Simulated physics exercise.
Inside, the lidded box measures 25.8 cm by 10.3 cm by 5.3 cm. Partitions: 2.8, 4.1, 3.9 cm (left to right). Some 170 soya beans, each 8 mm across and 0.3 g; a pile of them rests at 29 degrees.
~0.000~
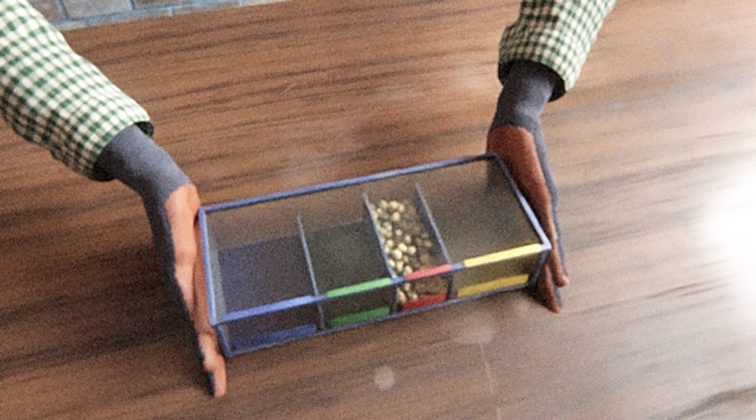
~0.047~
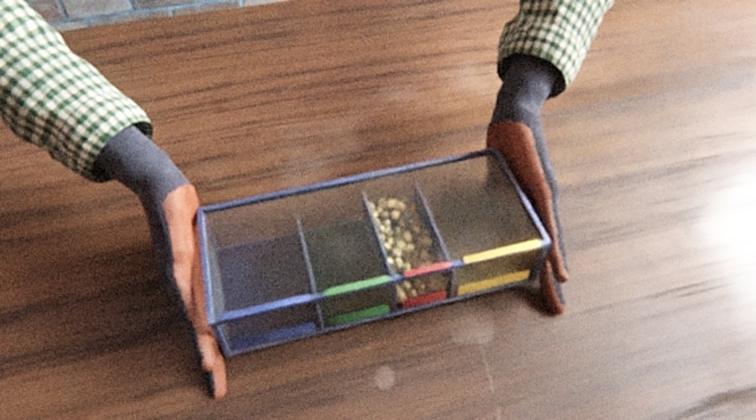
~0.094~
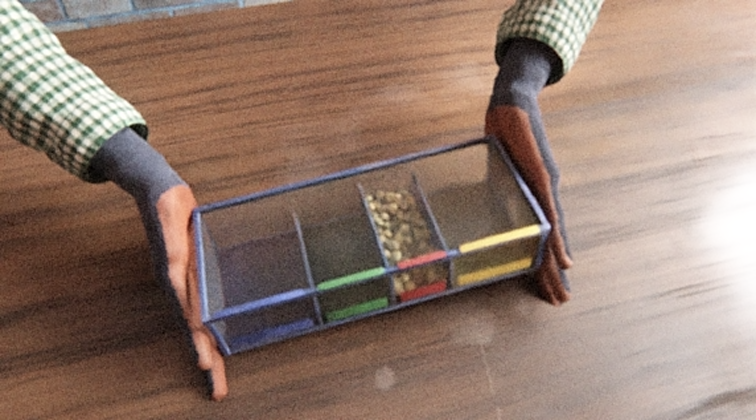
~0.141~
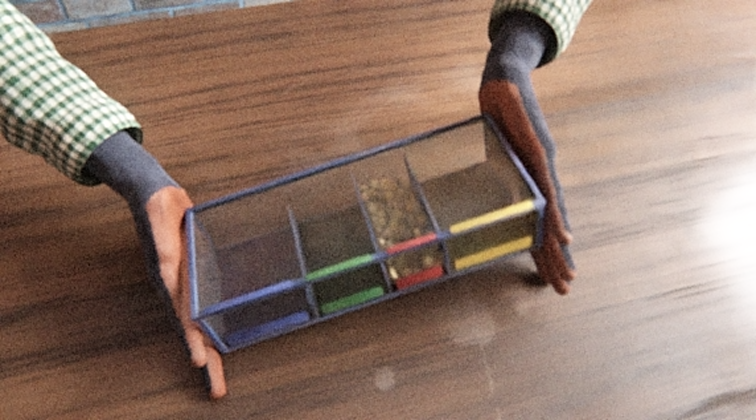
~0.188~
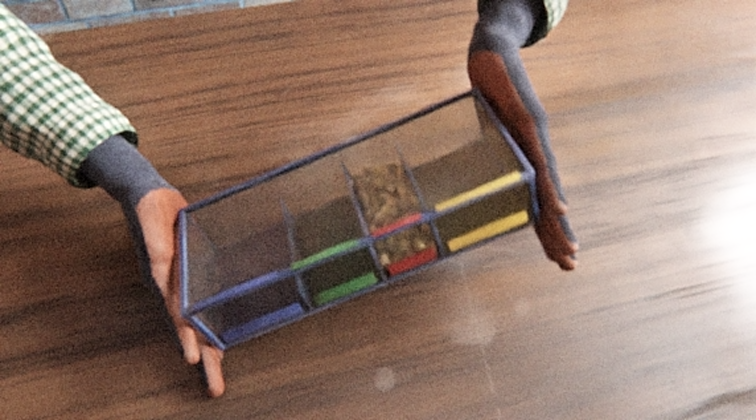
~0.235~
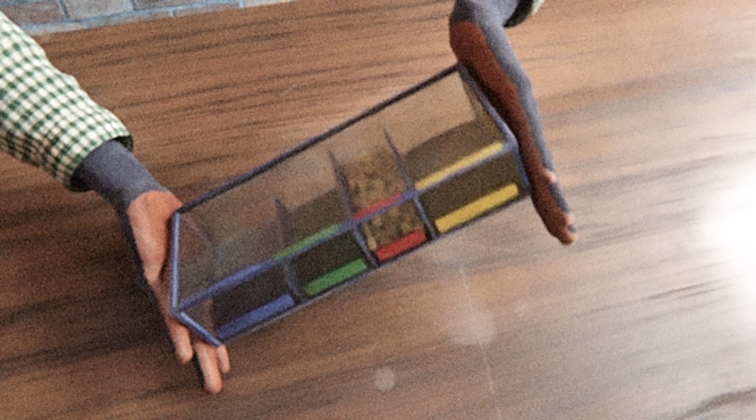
Two hands tilt a clear divided box of beans, raising its right end steadily higher.
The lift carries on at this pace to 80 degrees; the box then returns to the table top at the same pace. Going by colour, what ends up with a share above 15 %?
Red: Yes, blue: No, green: No, yellow: No.
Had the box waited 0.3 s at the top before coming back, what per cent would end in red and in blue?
In that case red 85, blue 10.
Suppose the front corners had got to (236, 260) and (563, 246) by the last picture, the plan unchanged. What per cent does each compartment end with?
Red 90, blue 0, green 0, yellow 10.
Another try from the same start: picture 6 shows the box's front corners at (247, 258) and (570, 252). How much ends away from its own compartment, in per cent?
In that case some 20 per cent.
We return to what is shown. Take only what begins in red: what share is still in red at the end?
About 90 per cent.
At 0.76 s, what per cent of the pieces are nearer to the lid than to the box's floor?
Roughly 50 per cent.
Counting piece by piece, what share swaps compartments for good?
Roughly 15 per cent.
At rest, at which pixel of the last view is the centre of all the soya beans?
Near (393, 238).
After 0.76 s, tilt 78 degrees; red 95 %, green 5 %.
After 1.11 s, tilt 32 degrees; red 90 %, blue 10 %, green 5 %.
After 1.56 s, tilt 0 degrees; red 85 %, blue 10 %, green 5 %.
In the end, at 2.0 s, red 85 %, blue 10 %, green 5 %, yellow 0 %.
